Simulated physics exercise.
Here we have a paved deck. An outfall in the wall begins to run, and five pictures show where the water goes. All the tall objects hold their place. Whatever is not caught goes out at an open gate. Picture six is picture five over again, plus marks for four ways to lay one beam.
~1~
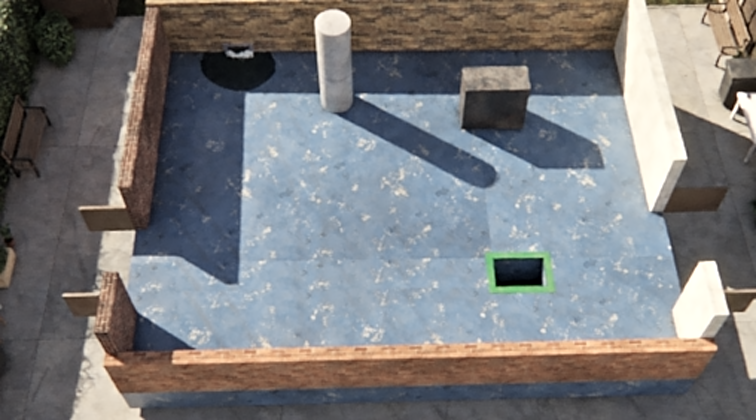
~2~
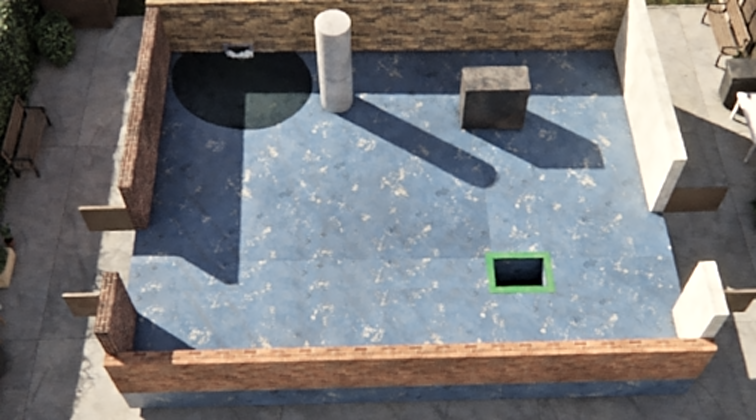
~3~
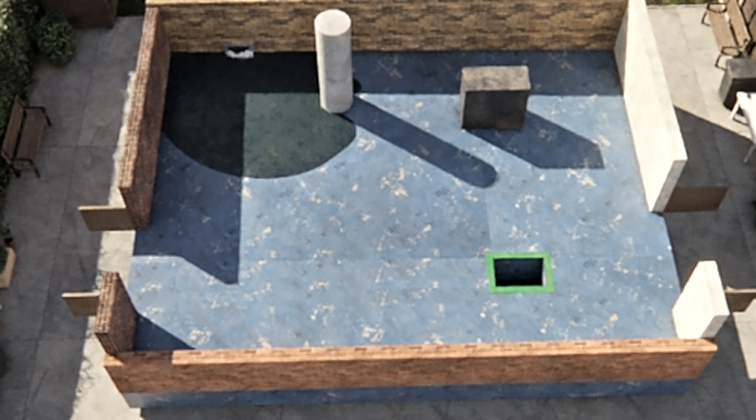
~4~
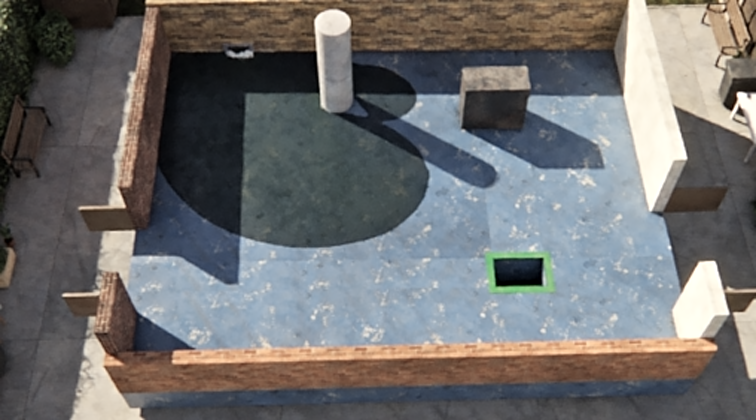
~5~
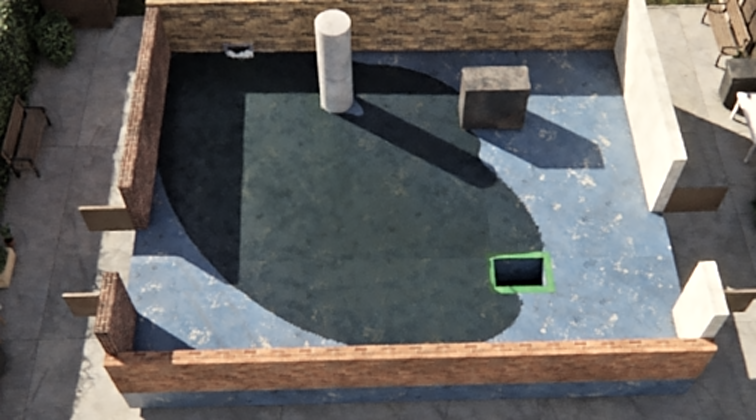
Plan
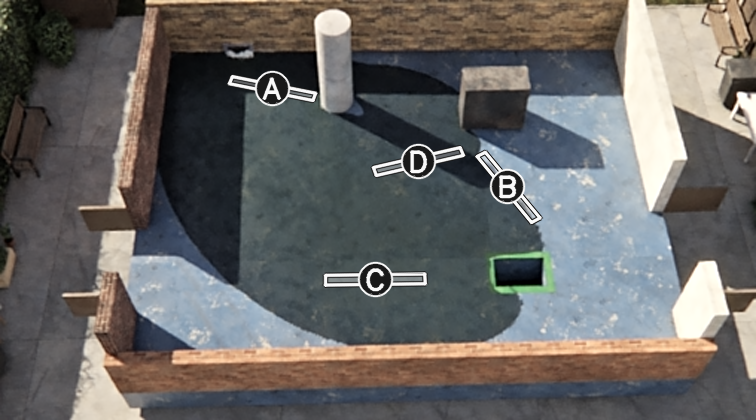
Dark liquid spreading from the upper left across a blue walled deck, passing around a pale column and reaching a green-rimmed drain.
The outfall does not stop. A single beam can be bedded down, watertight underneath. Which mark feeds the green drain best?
Choose C.
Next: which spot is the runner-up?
B it is.
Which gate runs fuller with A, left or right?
More leaves on the right.
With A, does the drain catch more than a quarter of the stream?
No.
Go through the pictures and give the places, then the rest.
The first picture shows outfall at (239, 48); green drain at (520, 272); open gate at (661, 260); open gate at (143, 269); front seen at (234, 87), 2 % of the ground wet; green drain still dry.
The second picture shows front seen at (282, 118), 7 % of the ground wet; green drain still dry.
The third picture shows front seen at (330, 156), 15 % of the ground wet; green drain still dry.
The fourth picture shows front seen at (374, 233), 29 % of the ground wet; green drain still dry.
The fifth picture shows front seen at (496, 322), 52 % of the ground wet; green drain taking water.
On the marked copy, A from (230, 80) to (314, 96); B from (481, 154) to (535, 220); C from (325, 280) to (424, 278); D from (374, 171) to (461, 151).
For spot A, about 13 % of the stream goes into the green drain, about 86 % out by the gates.
For spot B, about 27 % of the stream goes into the green drain, about 72 % out by the gates.
For spot C, about 40 % of the stream goes into the green drain, about 59 % out by the gates.
For spot D, about 17 % of the stream goes into the green drain, about 83 % out by the gates.
